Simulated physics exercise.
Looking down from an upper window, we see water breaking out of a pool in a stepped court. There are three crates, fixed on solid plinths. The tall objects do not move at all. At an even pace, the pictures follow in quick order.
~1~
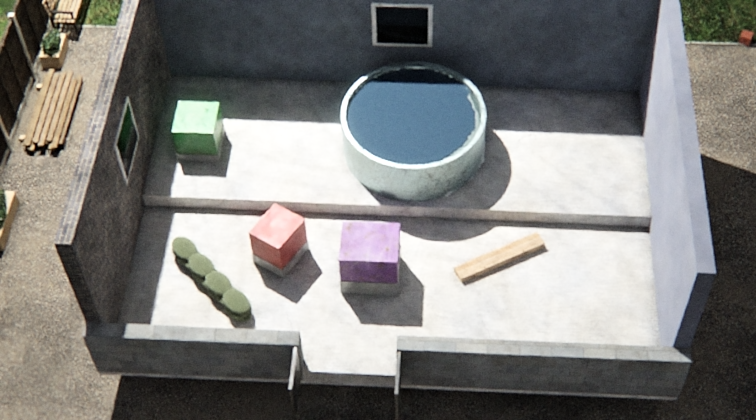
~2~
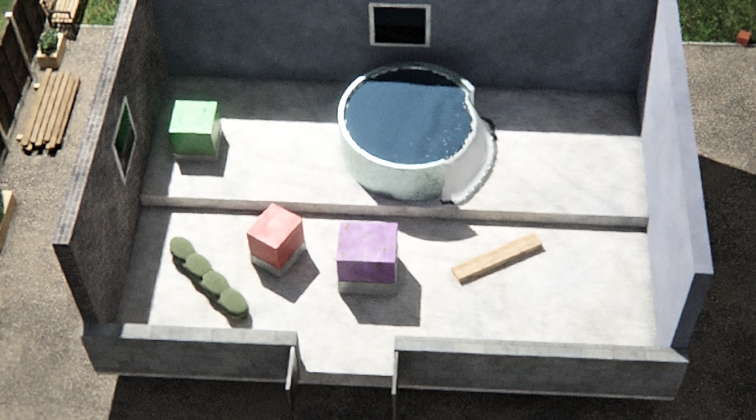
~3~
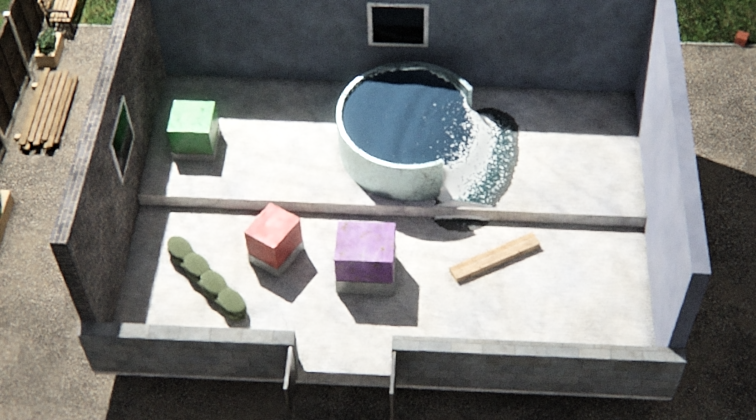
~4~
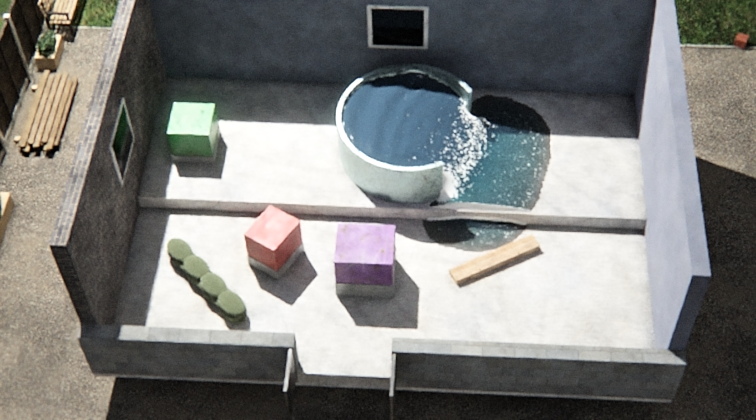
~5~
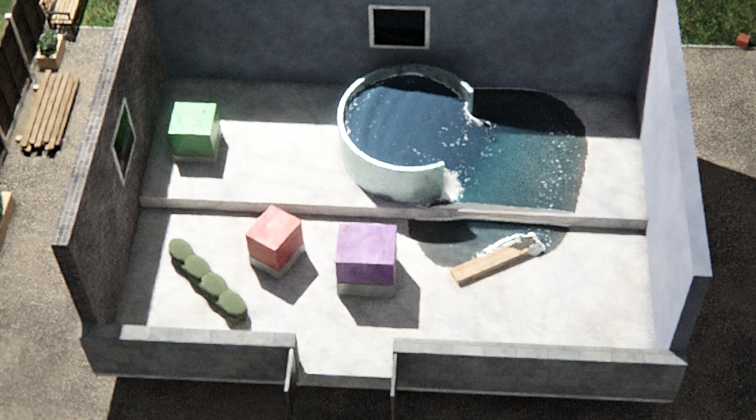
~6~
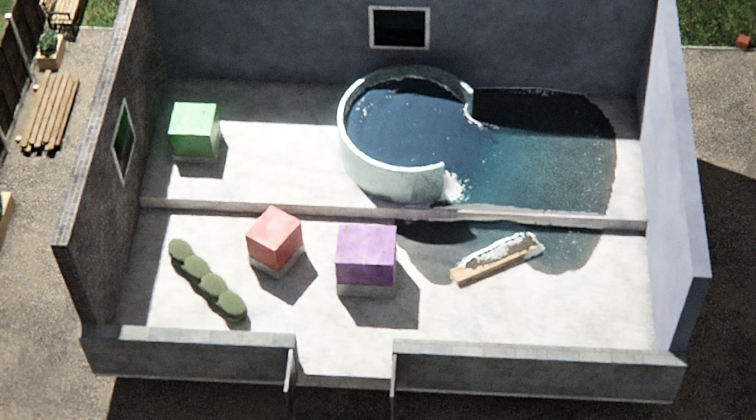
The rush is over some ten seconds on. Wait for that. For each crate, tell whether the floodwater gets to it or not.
My prediction: The purple crate sits high enough; the red crate sits high enough; the green crate sits high enough.
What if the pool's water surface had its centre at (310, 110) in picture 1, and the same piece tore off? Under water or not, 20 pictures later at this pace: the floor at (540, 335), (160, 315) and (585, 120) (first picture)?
Taking the three spots in order: Swamped, bare, swamped.
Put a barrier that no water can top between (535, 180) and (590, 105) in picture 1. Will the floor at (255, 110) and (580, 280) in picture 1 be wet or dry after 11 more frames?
Untouched, reached.
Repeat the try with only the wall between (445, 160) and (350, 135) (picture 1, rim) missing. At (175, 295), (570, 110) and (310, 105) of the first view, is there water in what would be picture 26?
Taken in turn, that's reached, not reached, and finally not reached.
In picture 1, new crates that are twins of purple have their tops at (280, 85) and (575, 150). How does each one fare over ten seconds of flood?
For the first position it is missed; for the second it is reached.
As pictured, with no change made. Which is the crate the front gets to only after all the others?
I'd go with the one in green.
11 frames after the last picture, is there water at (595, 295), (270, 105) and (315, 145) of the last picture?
First inundated, second spared, third spared.
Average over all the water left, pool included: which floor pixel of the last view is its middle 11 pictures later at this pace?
The balance point is around (522, 184).
A moment on, water covers 35 % of the floor; the purple crate water round its plinth, the red crate not reached, the green crate not reached.
Next, water covers 40 % of the floor; the purple crate water round its plinth, the red crate not reached, the green crate not reached.
Then, water covers 45 % of the floor; the purple crate water round its plinth, the red crate not reached, the green crate not reached.
Later, water covers 75 % of the floor; the purple crate water round its plinth, the red crate water round its plinth, the green crate water round its plinth.
In the end, water covers 85 % of the floor; the purple crate stayed above the water, the red crate stayed above the water, the green crate stayed above the water.
